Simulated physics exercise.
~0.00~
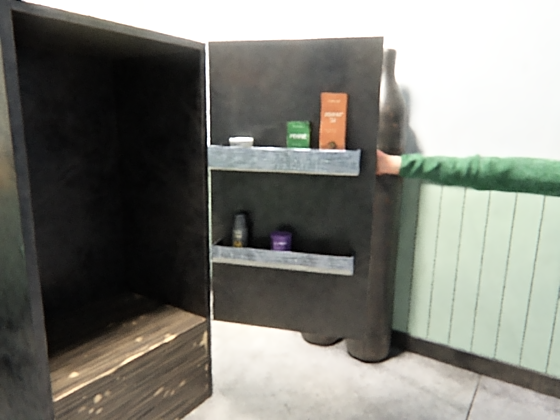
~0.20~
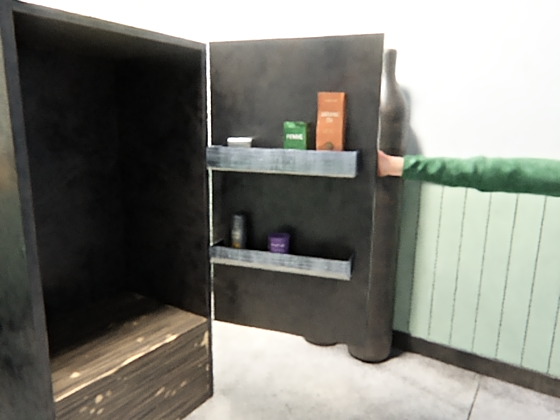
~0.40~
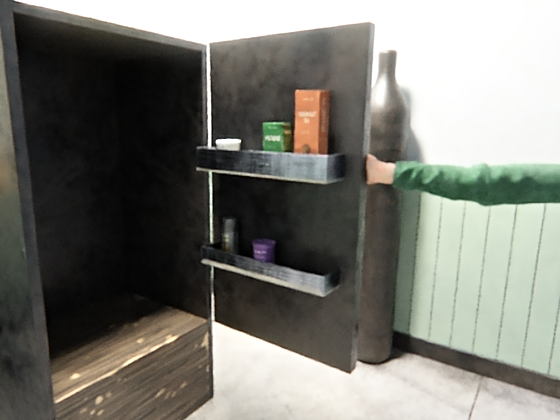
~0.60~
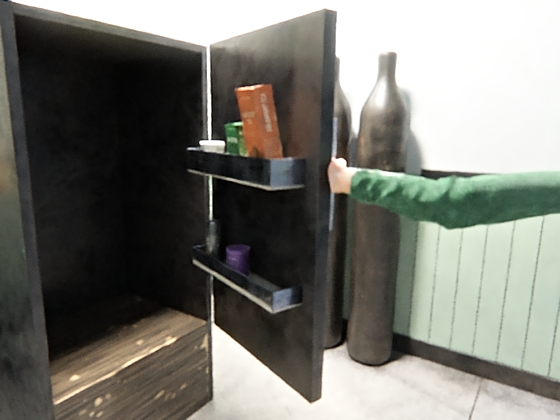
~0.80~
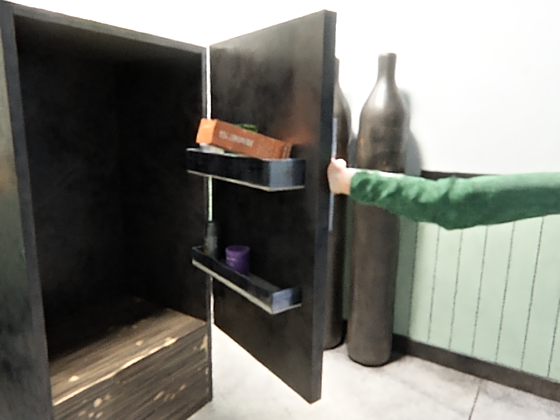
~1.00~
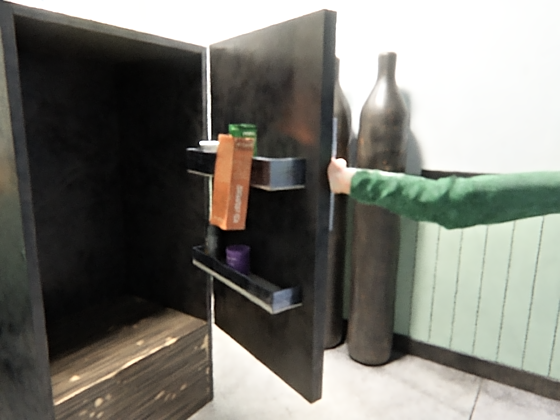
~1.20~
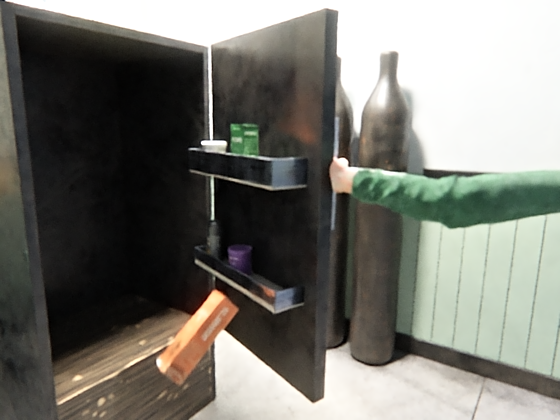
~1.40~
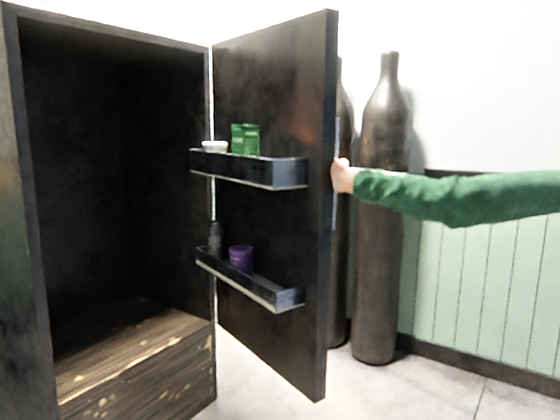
In a tall dark cabinet with its door open, a green-sleeved arm swings the door partway toward closing and it stops; the orange carton on the upper rack tips over the edge and falls out of view, while the other four items stay on the racks.
